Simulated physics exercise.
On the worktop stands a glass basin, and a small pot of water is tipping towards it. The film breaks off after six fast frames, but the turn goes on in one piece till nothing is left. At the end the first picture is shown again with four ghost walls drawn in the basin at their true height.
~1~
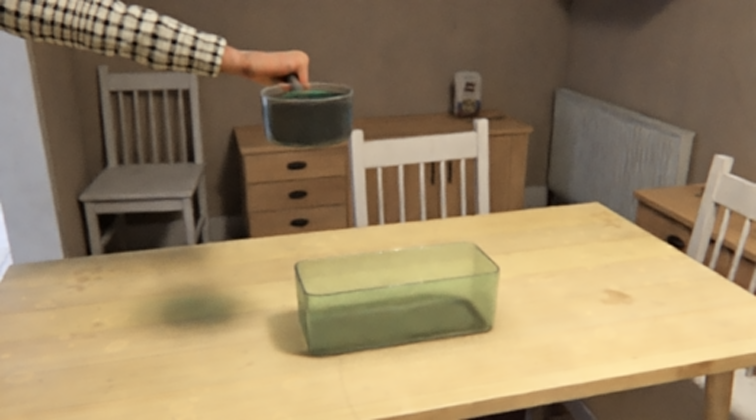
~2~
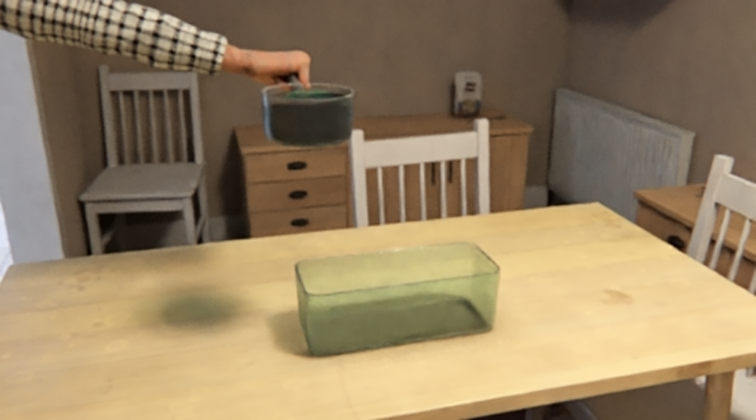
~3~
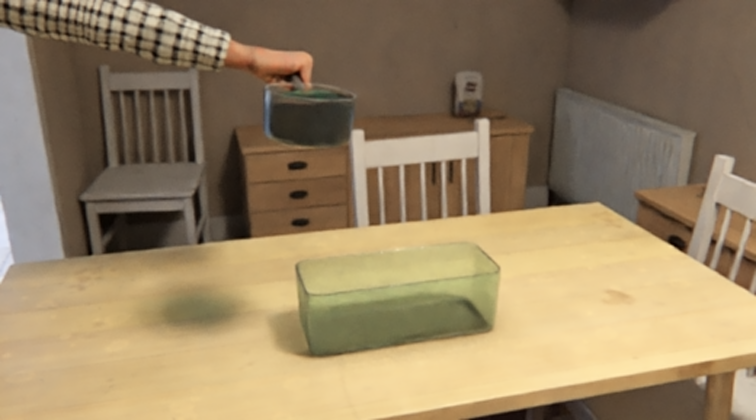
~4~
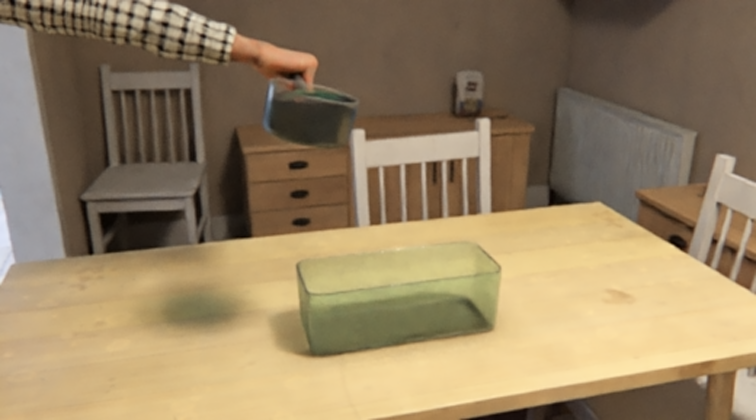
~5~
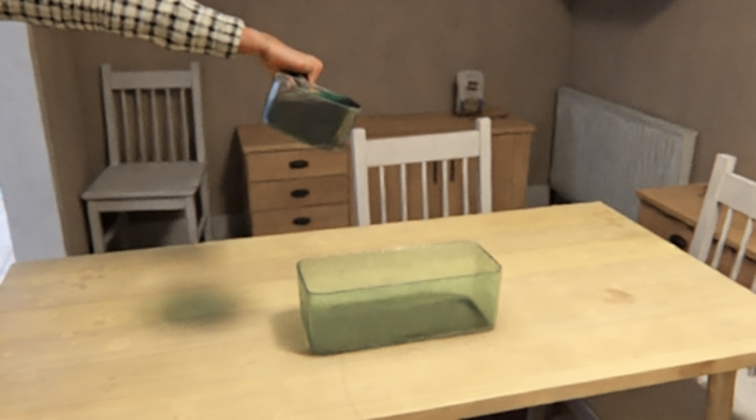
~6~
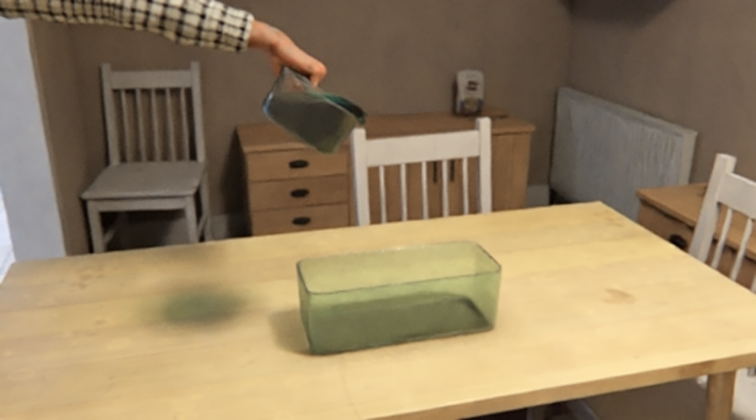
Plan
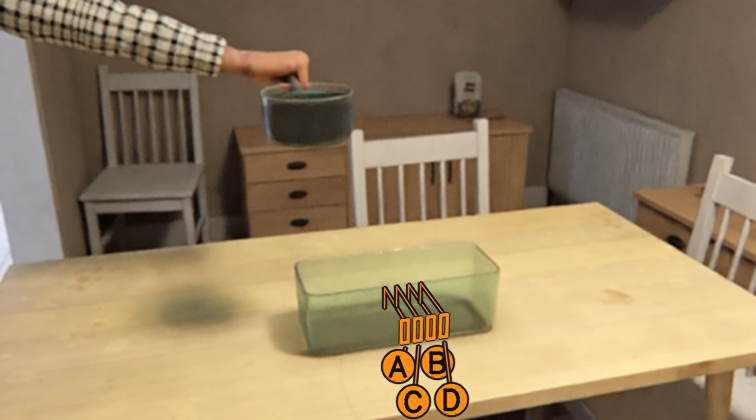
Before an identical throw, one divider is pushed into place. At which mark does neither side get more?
Take C.
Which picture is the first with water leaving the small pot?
In picture 5.
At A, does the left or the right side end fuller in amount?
The right one.
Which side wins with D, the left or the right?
The left one.
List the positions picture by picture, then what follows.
Upright, lip at (350, 88); basin from (309, 355) to (493, 327); nothing has left yet, in the first frame.
Upright, lip at (351, 90); nothing has left yet, in the second frame.
Tipped about 6°, lip at (353, 93); nothing has left yet, in the third frame.
Tipped about 14°, lip at (356, 99); nothing has left yet, in the fourth frame.
Tipped about 24°, lip at (358, 106); water is over the lip, down to (358, 106), in the fifth frame.
Tipped about 36°, lip at (357, 116); water is over the lip, down to (360, 121), in the sixth frame.
On the marked copy, A at (405, 347); B at (431, 343); C at (418, 345); D at (444, 342).
If A is chosen, about 24 % ends left of the wall and 72 % right of it; 3 % is lost outside.
If B is chosen, about 77 % ends left of the wall and 17 % right of it; 5 % is lost outside.
If C is chosen, about 48 % ends left of the wall and 49 % right of it; 3 % is lost outside.
If D is chosen, about 88 % ends left of the wall and 6 % right of it; 6 % is lost outside.
